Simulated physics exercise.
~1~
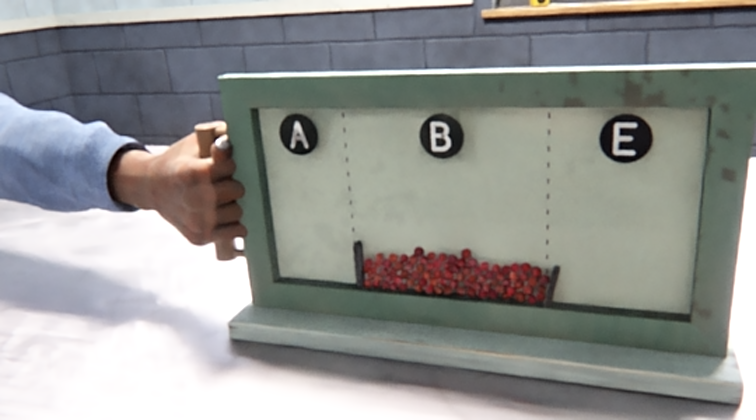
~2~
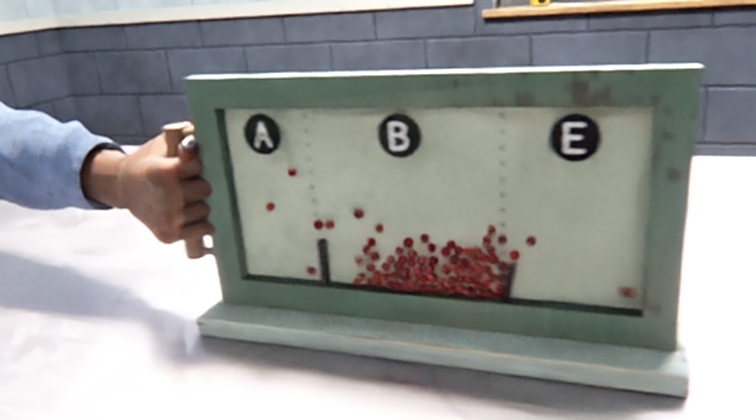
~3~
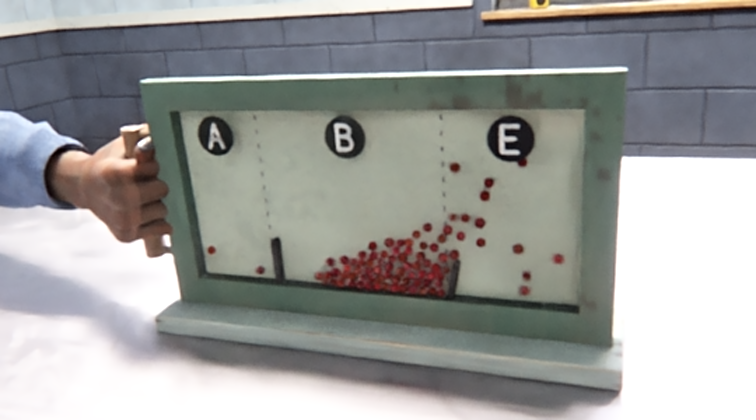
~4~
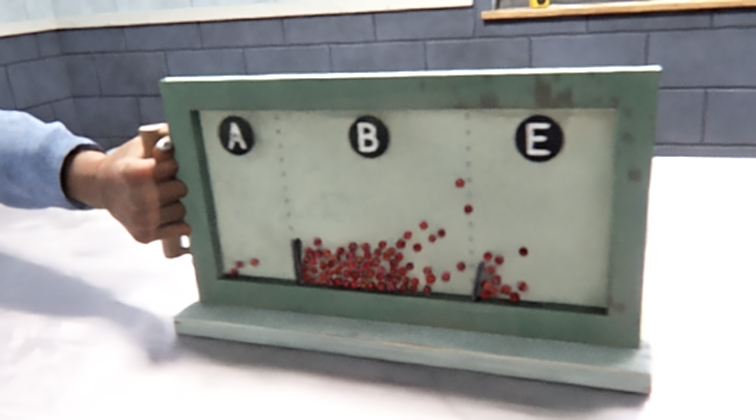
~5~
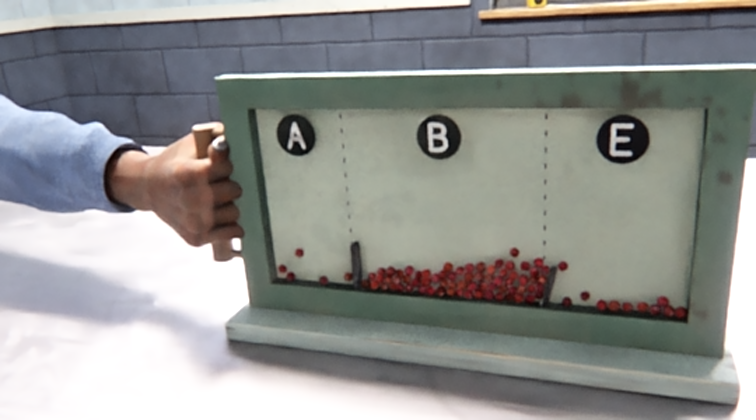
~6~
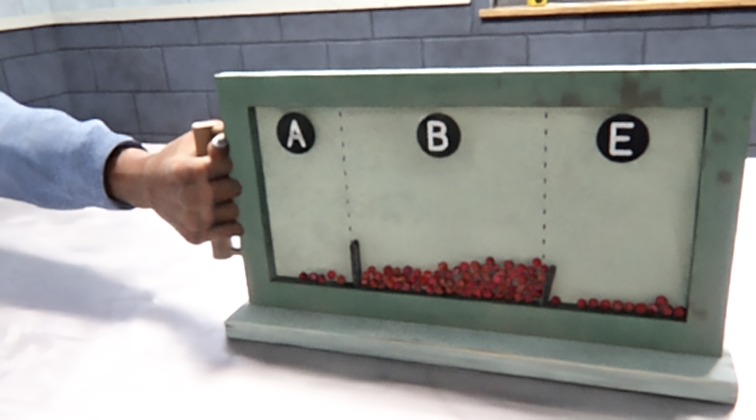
On a pale tabletop before a grey block wall, seen from the front by a slightly swaying camera, stands a green wooden case with a clear face and dark round labels A, B and E. A hand in a blue sleeve grips the handle on its left side, and small red beads lie heaped between two low dark dividers under B. The hand shifts the case left, and beads scatter and hop over both dividers. It moves back right, spilling more into E. Finally the case rests where it began, most beads still in B, some in E and fewer in A.
